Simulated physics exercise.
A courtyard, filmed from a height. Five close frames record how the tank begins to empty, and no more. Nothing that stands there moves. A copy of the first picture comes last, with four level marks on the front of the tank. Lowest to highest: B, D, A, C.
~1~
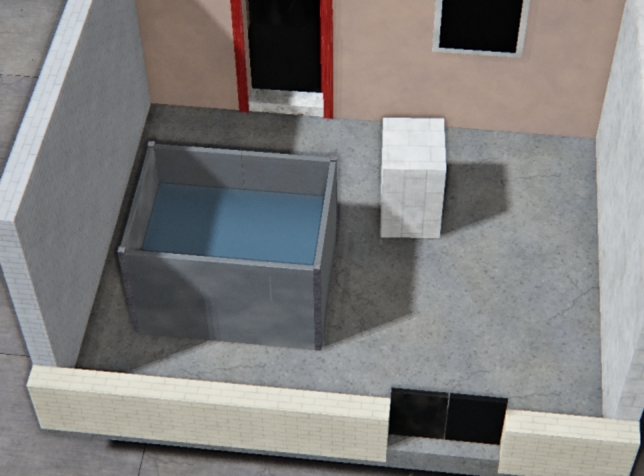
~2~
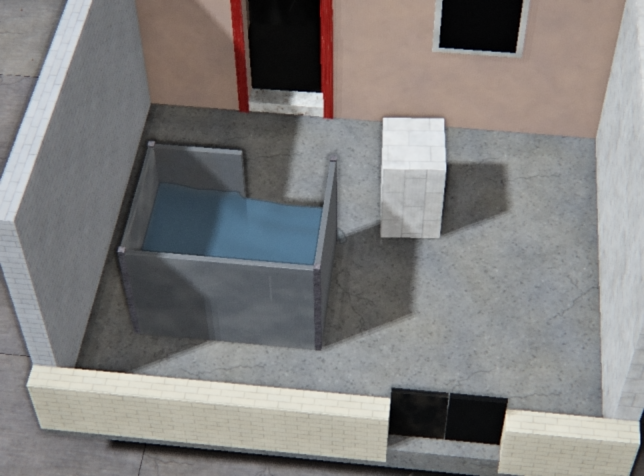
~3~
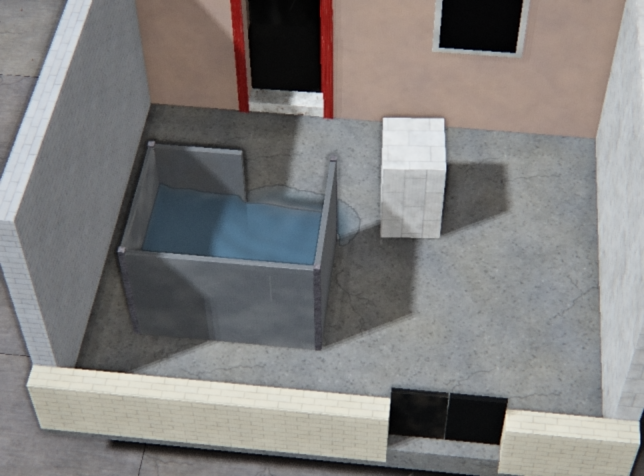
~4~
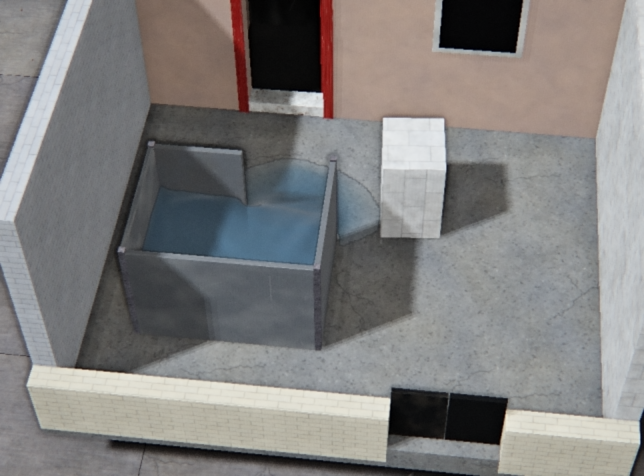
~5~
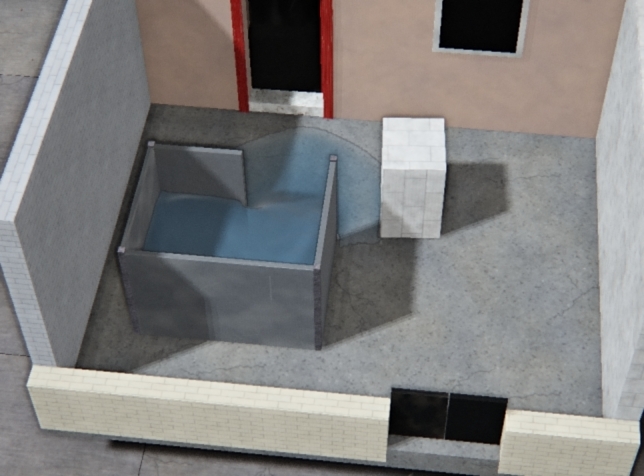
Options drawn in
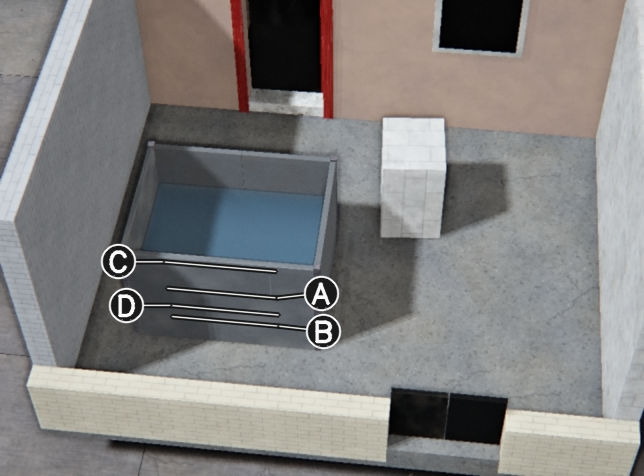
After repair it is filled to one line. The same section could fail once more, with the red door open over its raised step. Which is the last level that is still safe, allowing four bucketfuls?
B.
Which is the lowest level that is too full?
D it is.
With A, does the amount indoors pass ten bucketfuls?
Yes.
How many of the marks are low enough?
One.
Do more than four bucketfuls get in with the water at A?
Yes.
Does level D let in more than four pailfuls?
Yes, it does.
In white, A at (222, 293); B at (225, 321); C at (219, 266); D at (224, 310); from the bottom up B, D, A, C.
If A is chosen, dozens of bucketfuls pour in.
If B is chosen, a bucket or two gets in.
If C is chosen, dozens of bucketfuls pour in.
If D is chosen, about 9 bucketfuls get in.
